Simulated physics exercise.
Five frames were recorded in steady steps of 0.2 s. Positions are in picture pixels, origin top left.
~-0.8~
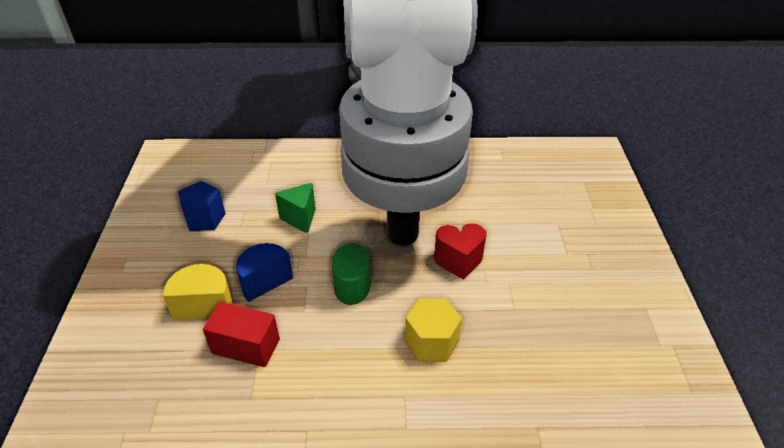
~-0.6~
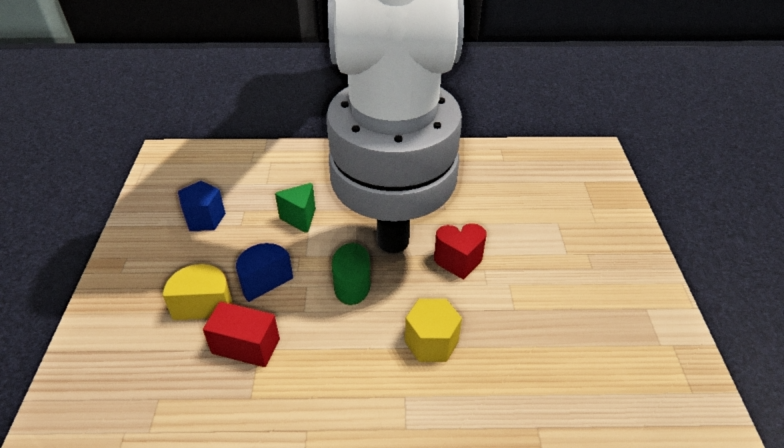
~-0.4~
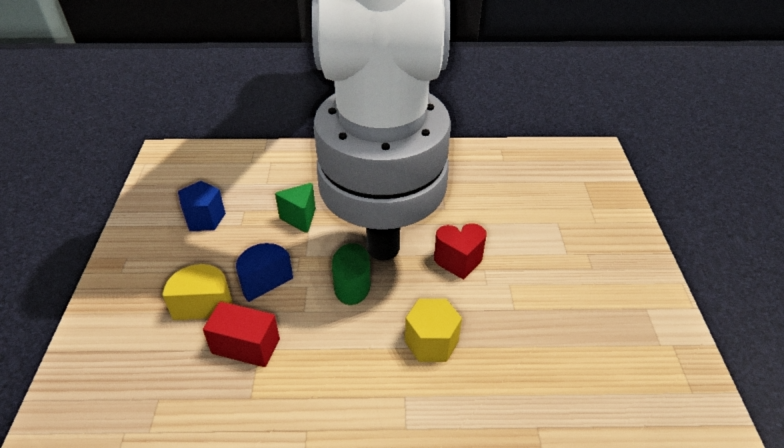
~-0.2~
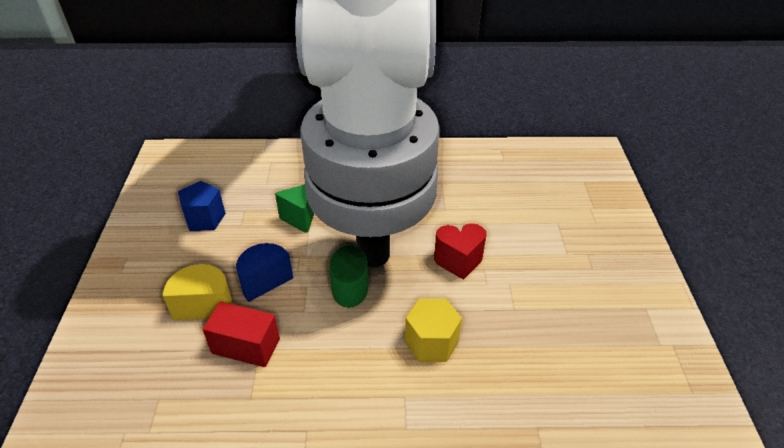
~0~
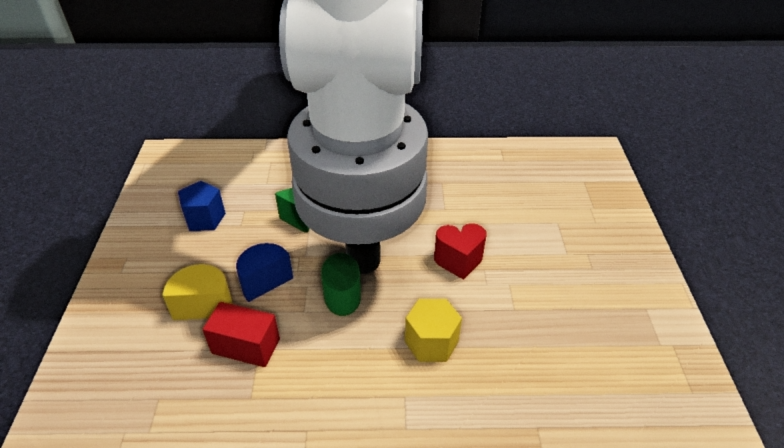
A robot arm with a black rod moved left and slightly toward the viewer over a wooden board of colorful blocks, then nudged the green oval block a little the same way.
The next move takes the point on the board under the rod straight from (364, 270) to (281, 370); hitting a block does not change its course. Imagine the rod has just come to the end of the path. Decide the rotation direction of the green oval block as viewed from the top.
Looking down: Anticlockwise.
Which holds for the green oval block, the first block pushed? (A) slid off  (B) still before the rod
B: Still before the rod.
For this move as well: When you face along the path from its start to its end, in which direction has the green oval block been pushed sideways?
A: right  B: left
The correct letter is B.
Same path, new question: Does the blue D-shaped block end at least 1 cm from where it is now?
Answer: No.
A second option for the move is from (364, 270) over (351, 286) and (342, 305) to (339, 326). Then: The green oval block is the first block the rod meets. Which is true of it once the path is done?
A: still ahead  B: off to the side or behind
The correct letter is A.
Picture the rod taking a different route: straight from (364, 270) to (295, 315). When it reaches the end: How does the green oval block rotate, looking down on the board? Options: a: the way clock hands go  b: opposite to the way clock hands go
The answer is b.
The first path, step by step. One third of the way, rod (339, 294); green oval block (314, 306).
Two thirds of the way, rod (311, 328); green oval block (288, 345), turned 20° anticlockwise.
At the end, rod (280, 363); red rectangular block still; blue D-shaped block still; green oval block (267, 385), turned 55° anticlockwise.
